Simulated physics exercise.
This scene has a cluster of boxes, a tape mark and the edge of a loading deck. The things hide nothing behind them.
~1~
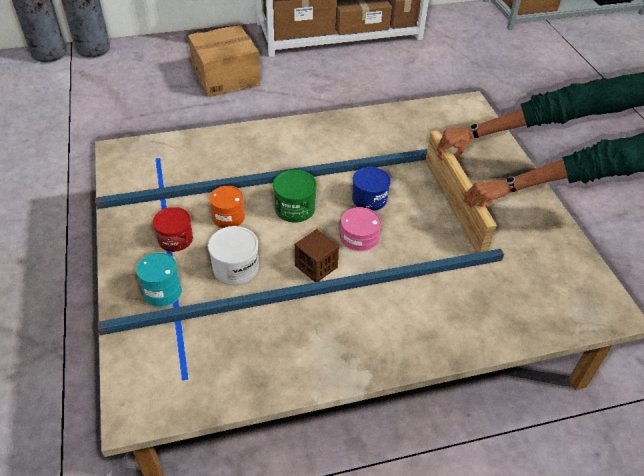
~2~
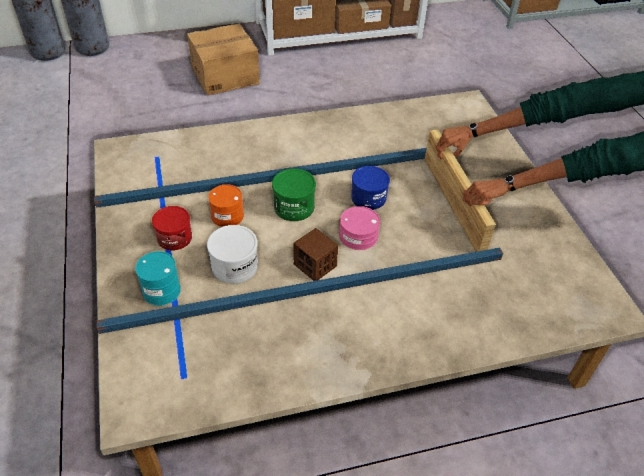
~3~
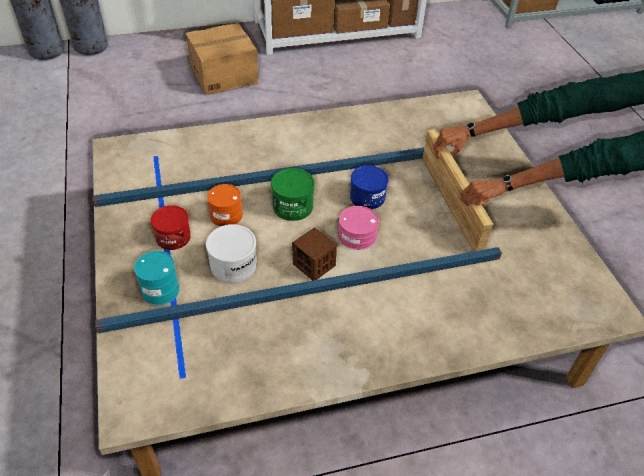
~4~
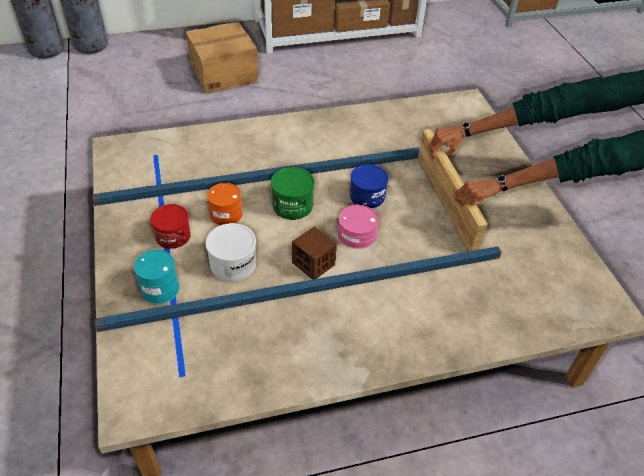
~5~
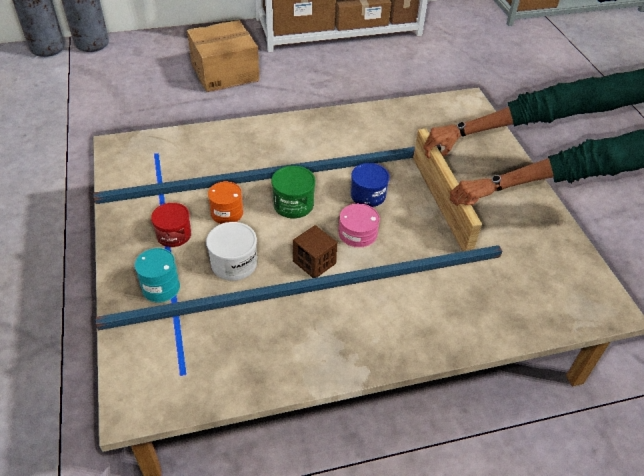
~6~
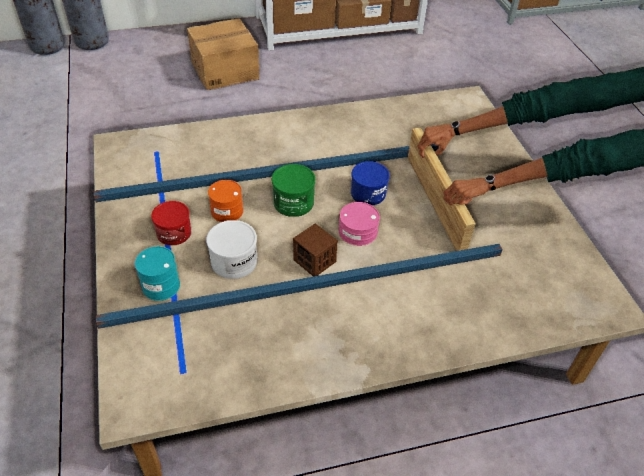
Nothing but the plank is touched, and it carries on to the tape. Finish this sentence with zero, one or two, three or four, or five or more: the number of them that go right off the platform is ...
The number of them that go right off the platform is one or two.
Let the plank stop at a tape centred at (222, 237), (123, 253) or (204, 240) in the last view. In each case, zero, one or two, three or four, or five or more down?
The falls would be none at all; more than four; no fall at all.
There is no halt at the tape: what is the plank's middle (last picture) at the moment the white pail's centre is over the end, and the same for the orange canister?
Approx. (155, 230) / approx. (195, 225) for the other.
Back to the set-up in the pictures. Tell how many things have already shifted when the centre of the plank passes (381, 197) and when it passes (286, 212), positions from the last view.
The first count is 1, and then it's 7.
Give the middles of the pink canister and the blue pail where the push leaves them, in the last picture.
Final pixels, roughly: (147, 260) for the first, (143, 216) for the other.
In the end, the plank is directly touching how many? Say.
The number is 3.
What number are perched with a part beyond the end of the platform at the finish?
The overhang total is 2.
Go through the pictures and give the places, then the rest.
The first picture shows turquoise canister (160, 280); red pail (174, 230); white pail (235, 256); plank (458, 190); tape (169, 252).
The second picture shows red pail (173, 228); pink canister (360, 228).
The third picture shows white pail (232, 254); orange canister (225, 206).
The fourth picture shows turquoise canister (157, 277); plank (449, 189).
The fifth picture shows red pail (172, 225); brown crate (315, 252).
The sixth picture shows turquoise canister (158, 274); red pail (172, 223); white pail (233, 250); plank (438, 188); tape (168, 246).
Soon after, none off yet; turquoise canister at rest near (158, 274); red pail at rest near (172, 223); white pail at rest near (233, 250).
Then, none off yet; turquoise canister at rest near (158, 274); red pail moved a little near (165, 227); white pail at rest near (233, 250).
Further on, none off yet; turquoise canister moved about its own width near (125, 286); red pail moved about its own width near (153, 234); white pail moved about its own width near (168, 270).
At rest, the number that fall off is one or two; fallen, orange canister and turquoise canister.
